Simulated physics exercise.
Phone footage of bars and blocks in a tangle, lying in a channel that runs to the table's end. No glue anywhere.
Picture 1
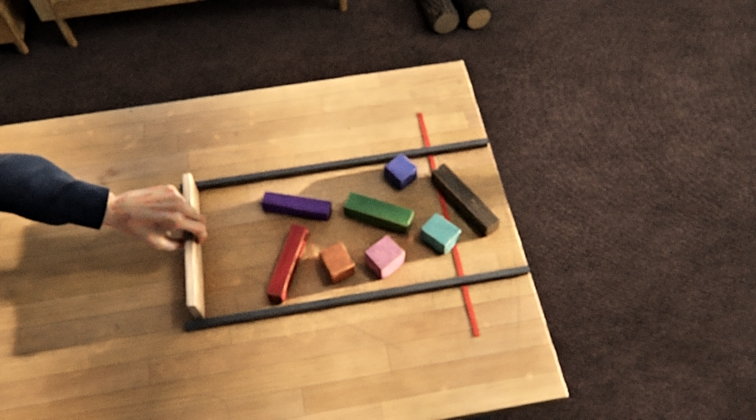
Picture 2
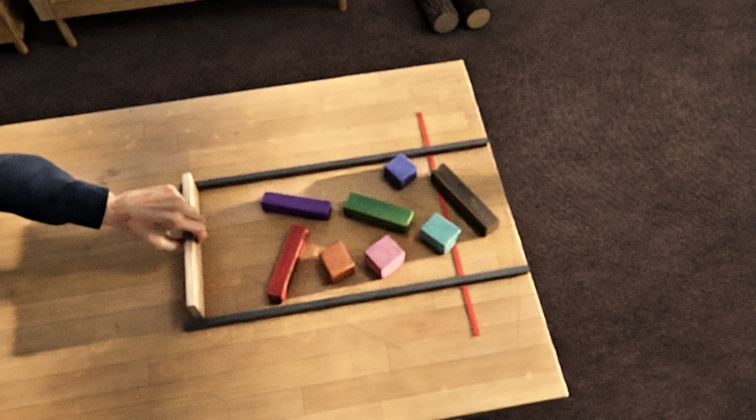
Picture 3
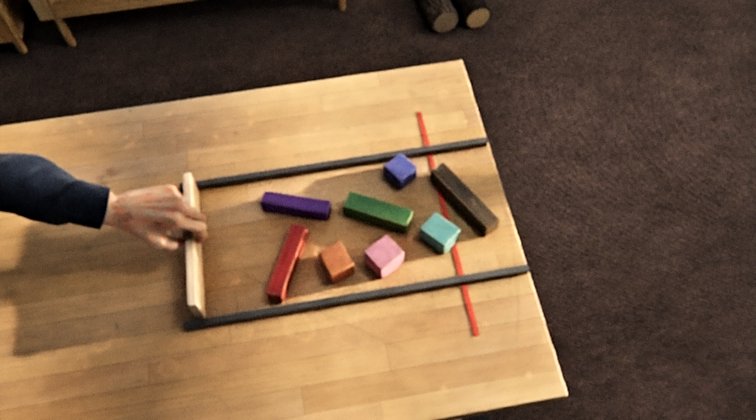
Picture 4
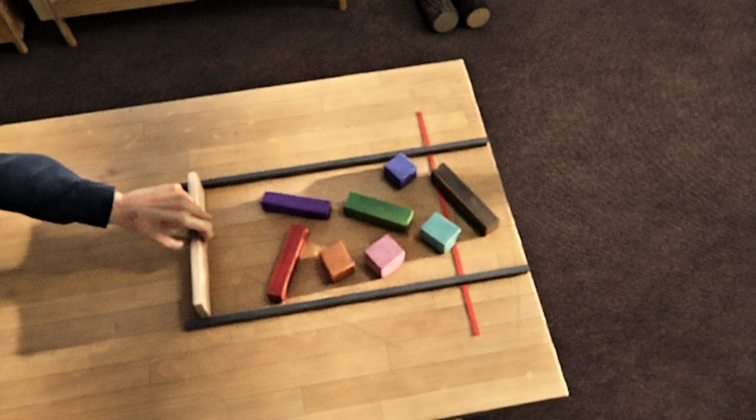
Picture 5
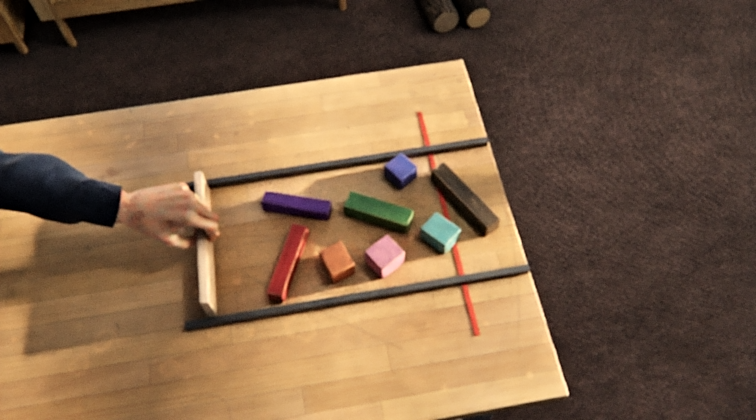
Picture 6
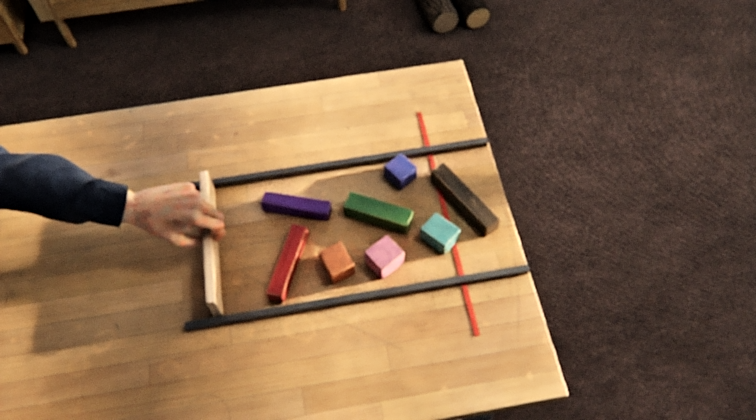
The video shows a hand holding a pale wooden board at the left end of a channel of scattered colourful bars and blocks on a table, then sliding it slightly right while the pieces stay still.
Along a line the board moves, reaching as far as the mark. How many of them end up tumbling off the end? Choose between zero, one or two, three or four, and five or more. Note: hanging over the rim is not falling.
The count is one or two.
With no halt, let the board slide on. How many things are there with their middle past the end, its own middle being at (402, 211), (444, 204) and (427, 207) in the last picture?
0, 1 and 1.
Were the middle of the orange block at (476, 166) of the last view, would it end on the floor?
It simply keeps its place on top.
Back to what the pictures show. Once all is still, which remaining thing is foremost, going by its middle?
That's the black bar.
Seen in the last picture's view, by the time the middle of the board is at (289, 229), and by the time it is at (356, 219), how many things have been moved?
3, then 6.
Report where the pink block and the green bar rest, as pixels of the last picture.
Final centres, first then second: (514, 247), (505, 216).
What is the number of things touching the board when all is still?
Number: 2.
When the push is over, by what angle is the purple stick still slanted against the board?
The angle comes out near 15 degrees.
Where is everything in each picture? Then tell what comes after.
In the first frame, black bar (465, 199); turquoise block (440, 234); blue block (401, 172); board (193, 245); tape (446, 214).
In the second frame, turquoise block (440, 234); green bar (378, 213).
In the third frame, blue block (400, 172); purple stick (296, 206).
In the fourth frame, black bar (464, 198); orange block (337, 262).
In the fifth frame, turquoise block (440, 233); pink block (385, 257).
In the sixth frame, black bar (464, 199); turquoise block (440, 234); blue block (401, 172); board (211, 242); tape (446, 213).
Soon after, none off yet; black bar at rest near (464, 199); turquoise block at rest near (440, 234); blue block at rest near (401, 172).
Then, none off yet; black bar at rest near (466, 198); turquoise block moved well along near (497, 250); blue block at rest near (401, 171).
At rest, the number that fall off is one or two; fallen, turquoise block.
